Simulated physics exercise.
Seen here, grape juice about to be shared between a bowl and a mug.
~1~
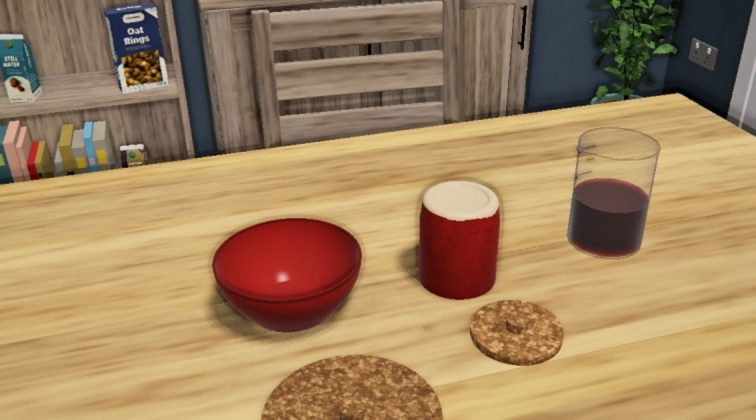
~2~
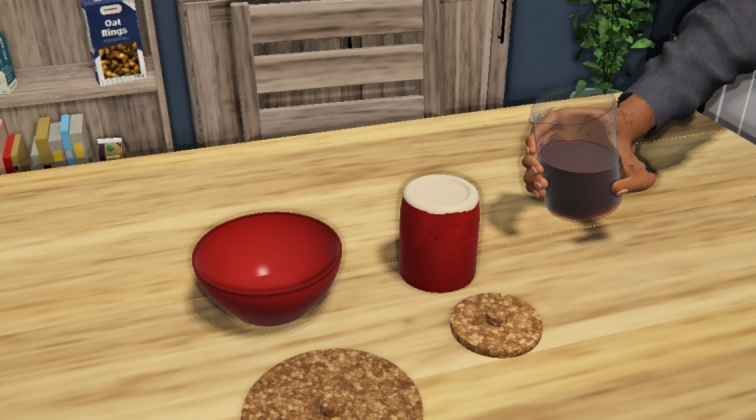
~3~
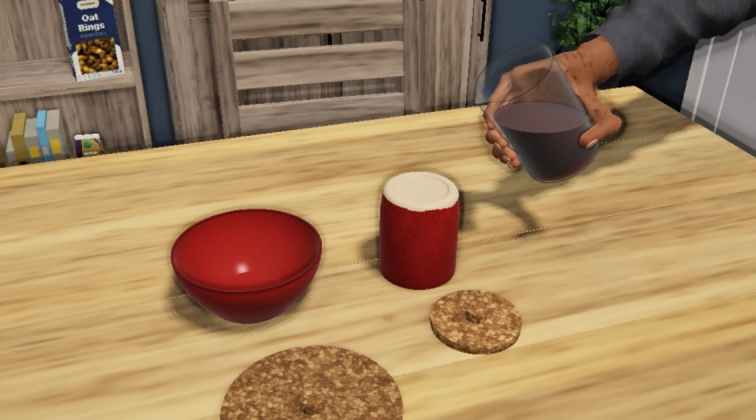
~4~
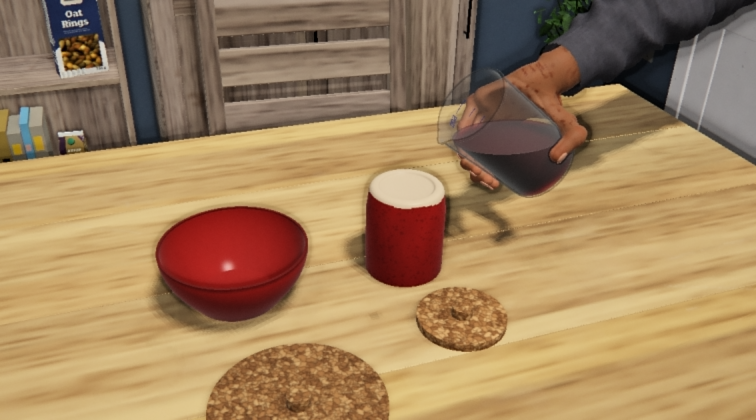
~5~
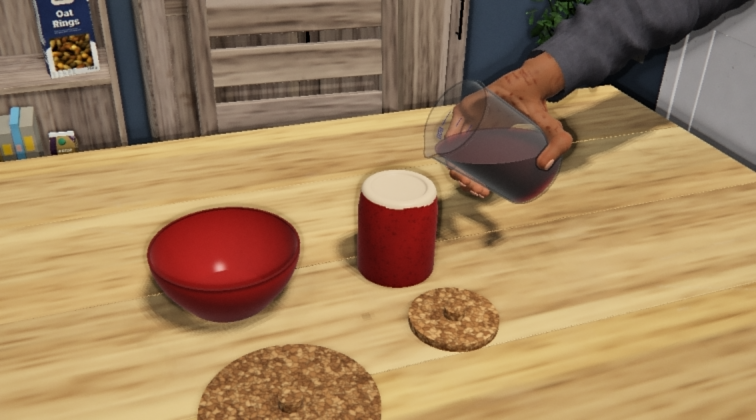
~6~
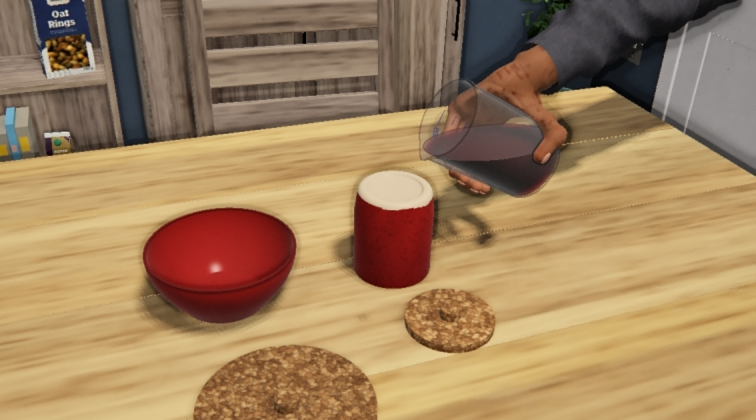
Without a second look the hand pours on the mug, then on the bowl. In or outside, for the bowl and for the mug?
The bowl takes it in and the mug sheds it on the top.
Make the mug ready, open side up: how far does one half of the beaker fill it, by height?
Close to 35 %.
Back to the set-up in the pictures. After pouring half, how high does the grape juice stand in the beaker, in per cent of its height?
Roughly 25 per cent.
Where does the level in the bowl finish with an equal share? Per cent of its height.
I make it 35 per cent.
A moment on, it runs off the upturned base of the mug.
Further on, the grape juice goes into the bowl.
When it is over, the mug is empty, in a puddle; the bowl has its share inside.
